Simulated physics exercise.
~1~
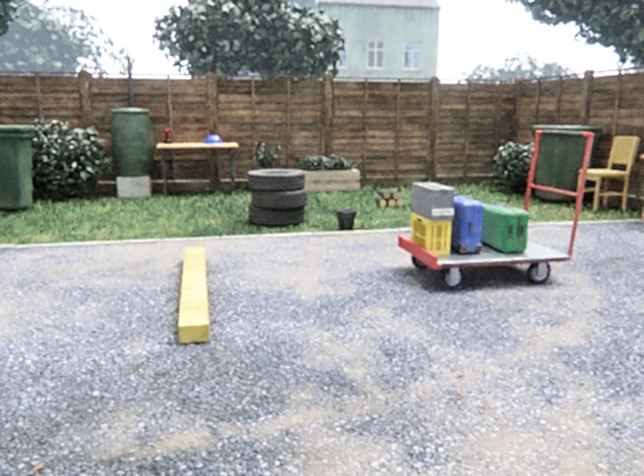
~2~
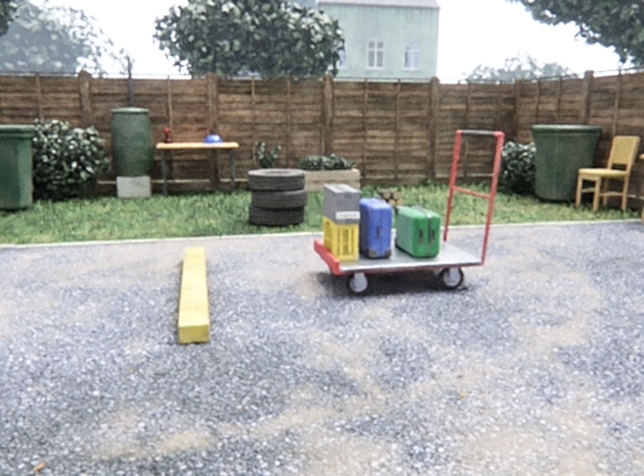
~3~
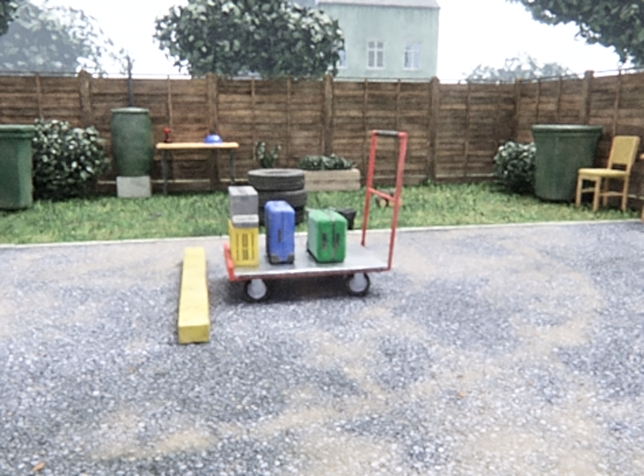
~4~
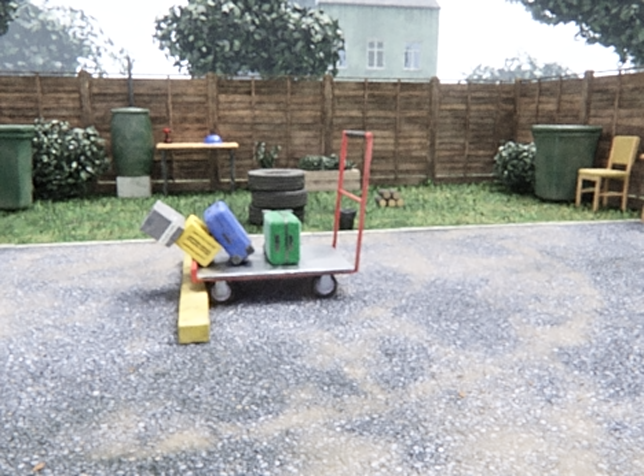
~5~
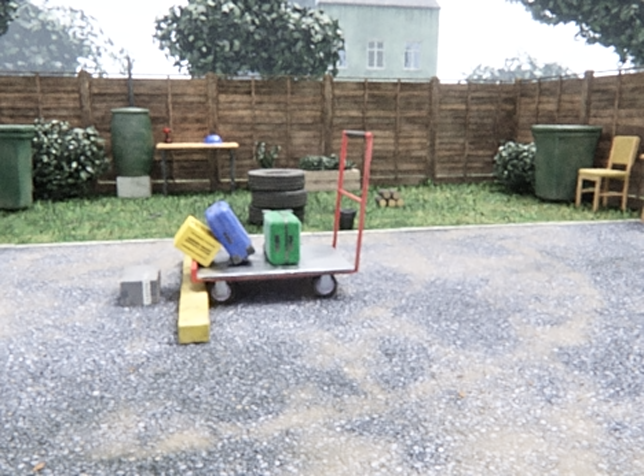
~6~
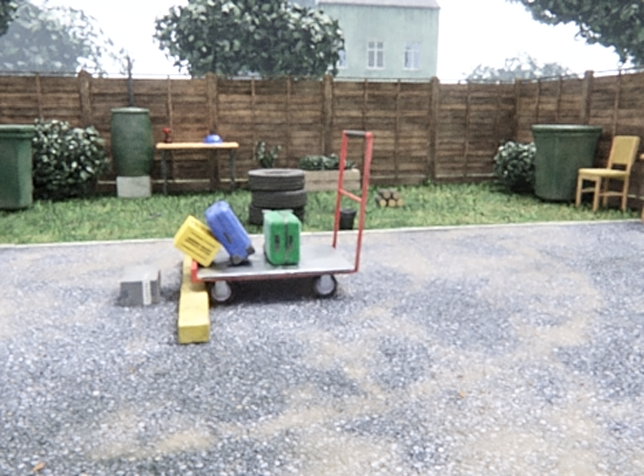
At first, a red-framed trolley stands on a gravel yard, carrying a grey carton on top of a yellow crate, with a blue suitcase and a green suitcase beside them. The trolley rolls left toward a long yellow kerb, its load staying upright. When it reaches the kerb it stops, and the carton, crate and blue suitcase tip left over the front edge. The grey carton then drops to the gravel beyond the kerb. It rests there on its side, while the crate and blue suitcase stay leaning and the green suitcase remains upright on the deck.
